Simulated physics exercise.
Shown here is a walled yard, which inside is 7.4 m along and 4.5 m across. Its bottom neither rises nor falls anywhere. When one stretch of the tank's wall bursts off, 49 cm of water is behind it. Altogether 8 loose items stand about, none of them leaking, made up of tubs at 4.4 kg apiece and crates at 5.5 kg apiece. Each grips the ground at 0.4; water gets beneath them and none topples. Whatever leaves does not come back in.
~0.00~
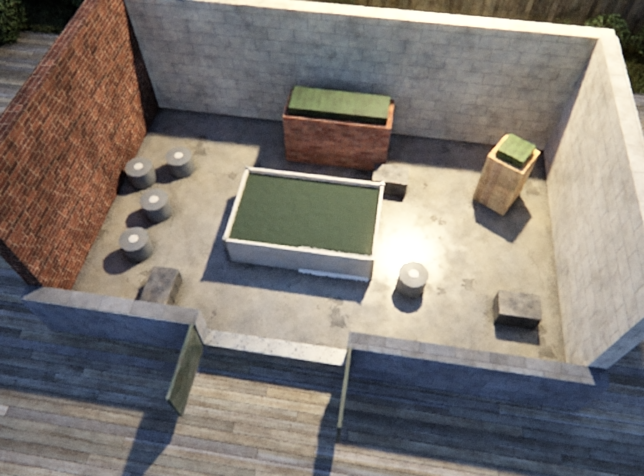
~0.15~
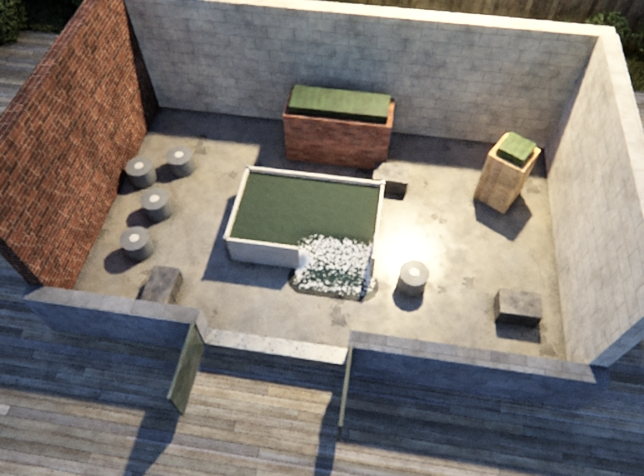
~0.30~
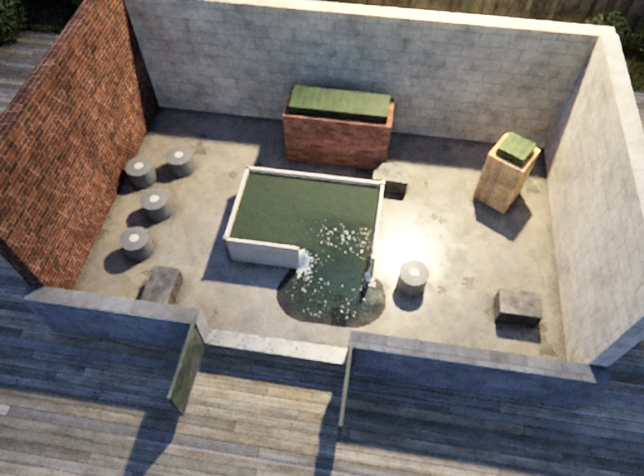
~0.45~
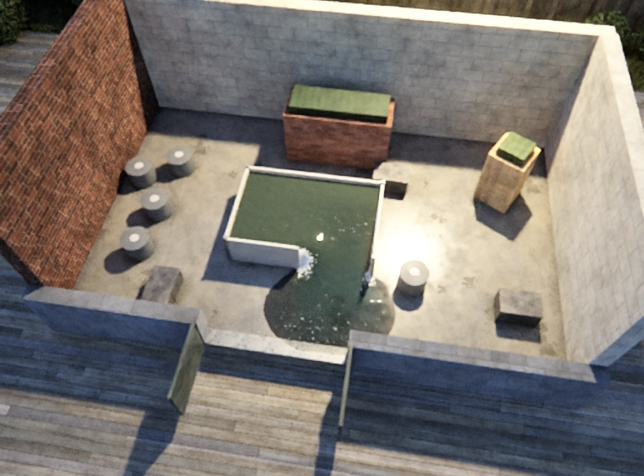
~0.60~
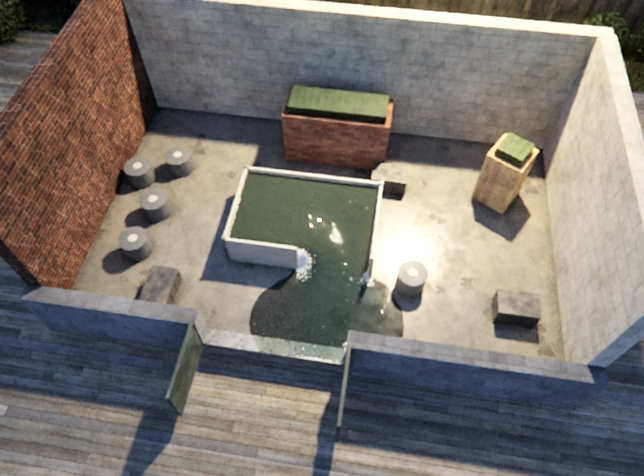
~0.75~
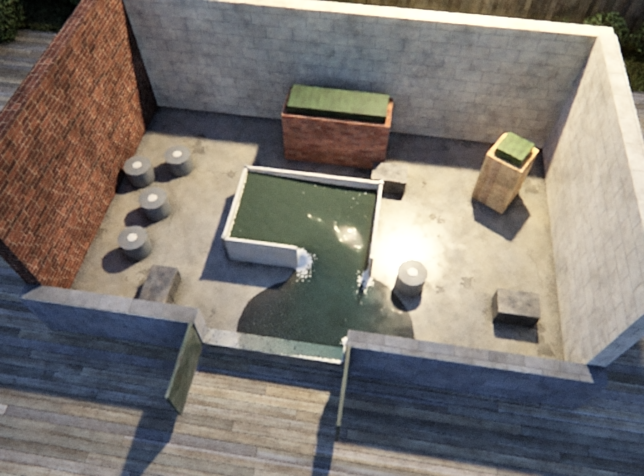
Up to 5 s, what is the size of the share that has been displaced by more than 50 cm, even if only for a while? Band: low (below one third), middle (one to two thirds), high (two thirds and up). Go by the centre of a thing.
Low.
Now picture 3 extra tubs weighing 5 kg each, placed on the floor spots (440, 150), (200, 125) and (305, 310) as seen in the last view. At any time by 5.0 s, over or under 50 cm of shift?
Order as given: Stays inside it, stays inside it, goes farther.
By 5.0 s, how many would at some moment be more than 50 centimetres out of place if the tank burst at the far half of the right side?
Then the count would be 1.
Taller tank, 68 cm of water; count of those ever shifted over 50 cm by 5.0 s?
So the tally would be 1.
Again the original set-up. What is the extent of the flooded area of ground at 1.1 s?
Some 6.5 m2.
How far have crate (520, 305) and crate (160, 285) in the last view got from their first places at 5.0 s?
Shifts in order: 150 cm; 0 cm.
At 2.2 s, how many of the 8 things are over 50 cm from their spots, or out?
By that point, 0.
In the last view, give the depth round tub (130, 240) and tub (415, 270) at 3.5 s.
First about 0 cm, second about 0 cm.
After 1.1 s 0 of 8 are over 50 cm from their spots; 0 afloat.
After 2.2 s 0 of 8 are over 50 cm from their spots; 0 afloat.
After 3.5 s 1 of 8 are over 50 cm from their spots; 1 afloat.
After 5.0 s 1 of 8 are over 50 cm from their spots, and 1 have been at some point; 1 afloat.
